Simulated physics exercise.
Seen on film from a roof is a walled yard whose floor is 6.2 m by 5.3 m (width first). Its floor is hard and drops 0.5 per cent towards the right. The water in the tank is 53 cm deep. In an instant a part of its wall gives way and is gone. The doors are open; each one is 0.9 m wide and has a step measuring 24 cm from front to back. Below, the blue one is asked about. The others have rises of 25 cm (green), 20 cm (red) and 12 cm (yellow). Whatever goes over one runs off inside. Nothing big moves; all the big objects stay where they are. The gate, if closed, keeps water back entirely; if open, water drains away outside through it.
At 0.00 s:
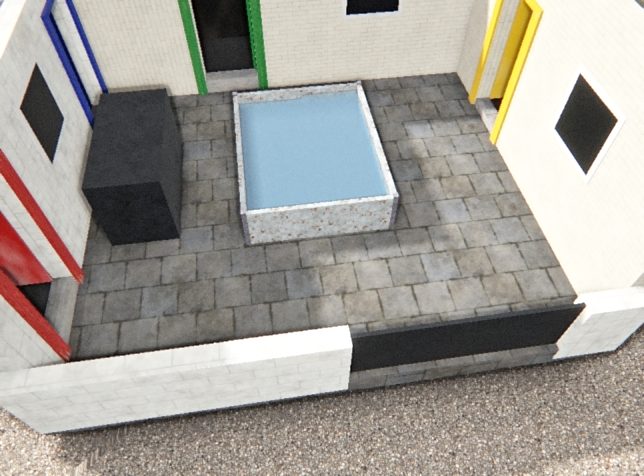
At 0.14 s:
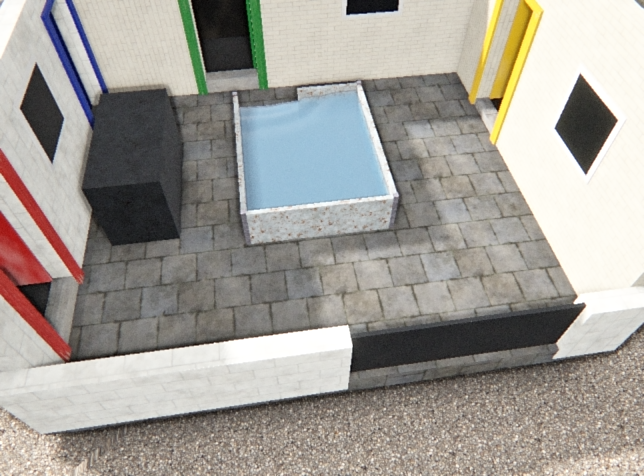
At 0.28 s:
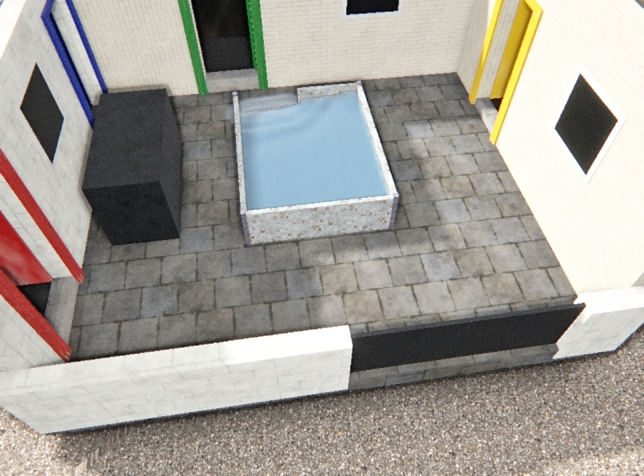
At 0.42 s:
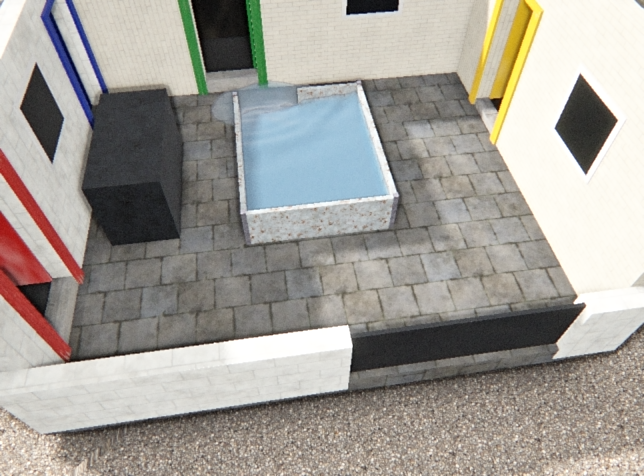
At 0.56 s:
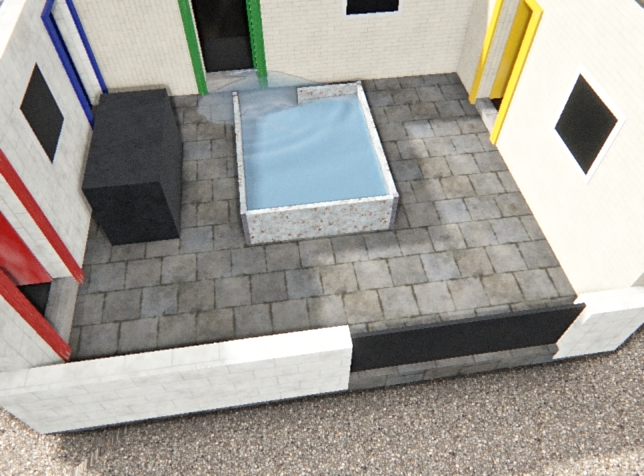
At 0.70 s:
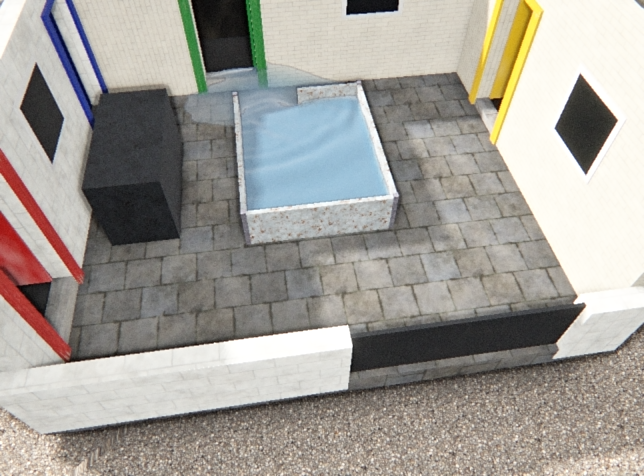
A low-walled tank of still water stood in a paved yard until part of its far wall vanished, and water poured out the back, spreading thinly across the paving near the green-framed door.
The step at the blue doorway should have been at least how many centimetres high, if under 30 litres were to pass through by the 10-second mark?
At least some 20 cm.
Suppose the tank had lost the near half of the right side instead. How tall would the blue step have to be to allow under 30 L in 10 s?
Near 8.5 cm.
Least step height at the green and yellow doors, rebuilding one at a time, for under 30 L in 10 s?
Some 30 cm for green, some 10.0 cm for yellow.
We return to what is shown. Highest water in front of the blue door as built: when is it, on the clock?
Approximately 3.0 s.
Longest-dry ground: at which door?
It's the red door.
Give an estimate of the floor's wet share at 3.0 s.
Wet: Close to 35 %.
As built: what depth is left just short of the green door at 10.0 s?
Lab note: Depth approx. 11.5 cm.
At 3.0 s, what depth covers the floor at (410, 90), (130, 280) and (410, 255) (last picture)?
Depth: About 4, 0, 0 cm.
After 1.4 s water covers 15 % of the floor, deepest (40 cm) near (268, 90); it has not reached the blue door.
After 3.0 s water covers 35 % of the floor, deepest (30 cm) near (258, 91); 24 cm at the blue door, 60 litres in over its 12 cm step.
After 10.0 s water covers 100 % of the floor, deepest (12 cm) near (259, 97); 11 cm at the blue door, 174 litres in over its 12 cm step.
At the blue door as built, the water arrived by 1.6 s and peaked near 24 cm at 3.0 s.
With a step of 16 cm, 78 litres would have come in within the 10 s; with 22 cm, 13 litres. So under 30 litres takes about 20 cm.
